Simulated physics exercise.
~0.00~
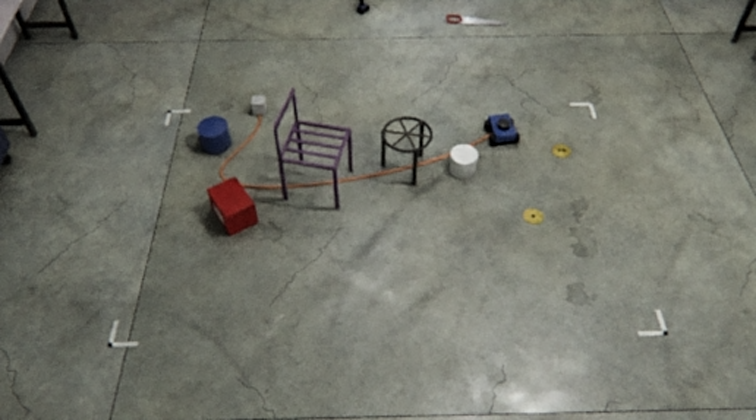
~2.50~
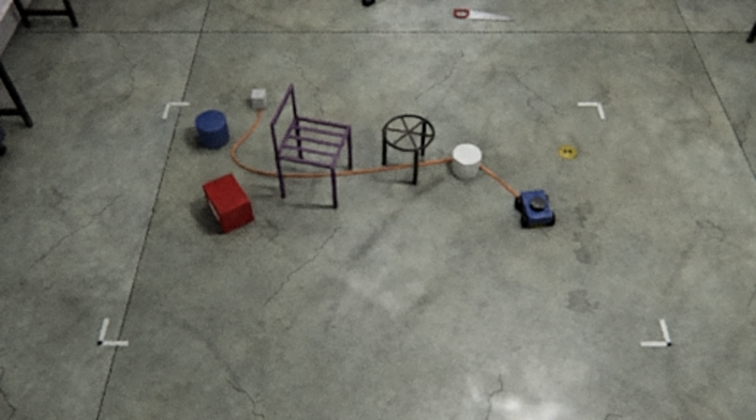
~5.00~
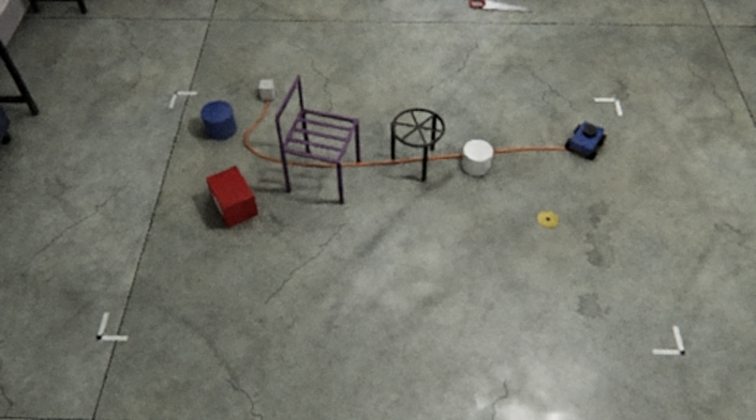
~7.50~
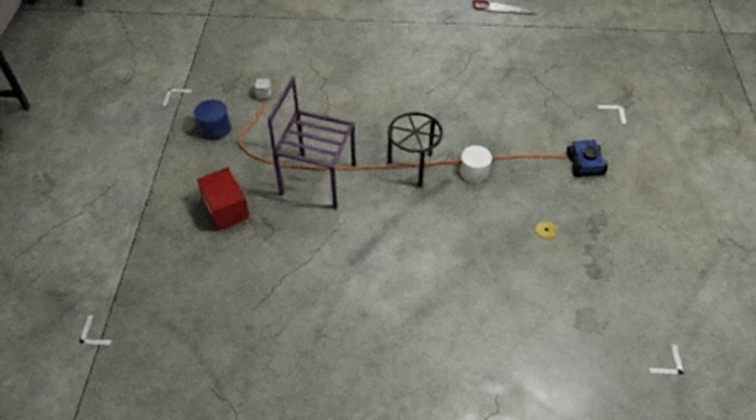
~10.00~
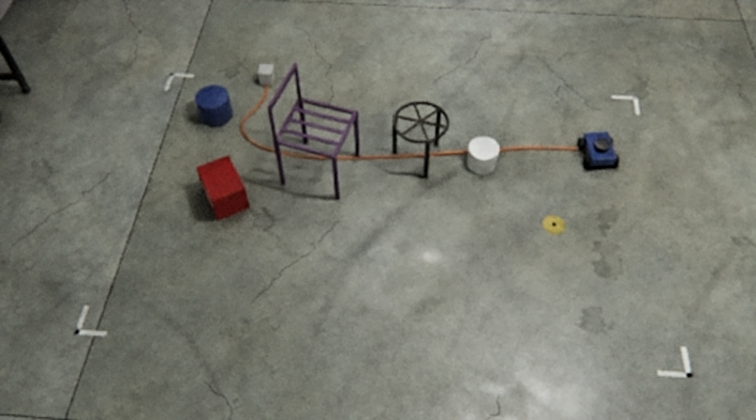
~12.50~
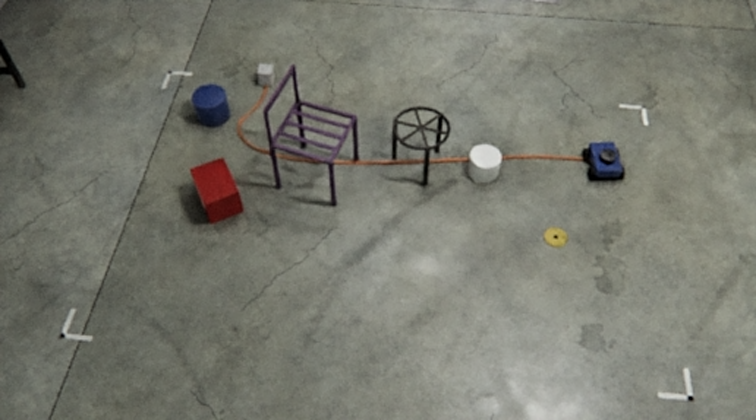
A purple chair stands left of centre on a grey concrete floor marked with white corner brackets, seen from high above as the view drifts slightly. A black stool and a white tub stand to its right, with a blue tub and a red box to its left. An orange lead runs from a small pale block, past the chair and stool, to a blue cart near two yellow marks. The cart moves down to the nearer mark, covering it, then heads up and right to the other. It stops there, the lead stretched out behind it and the objects still standing.
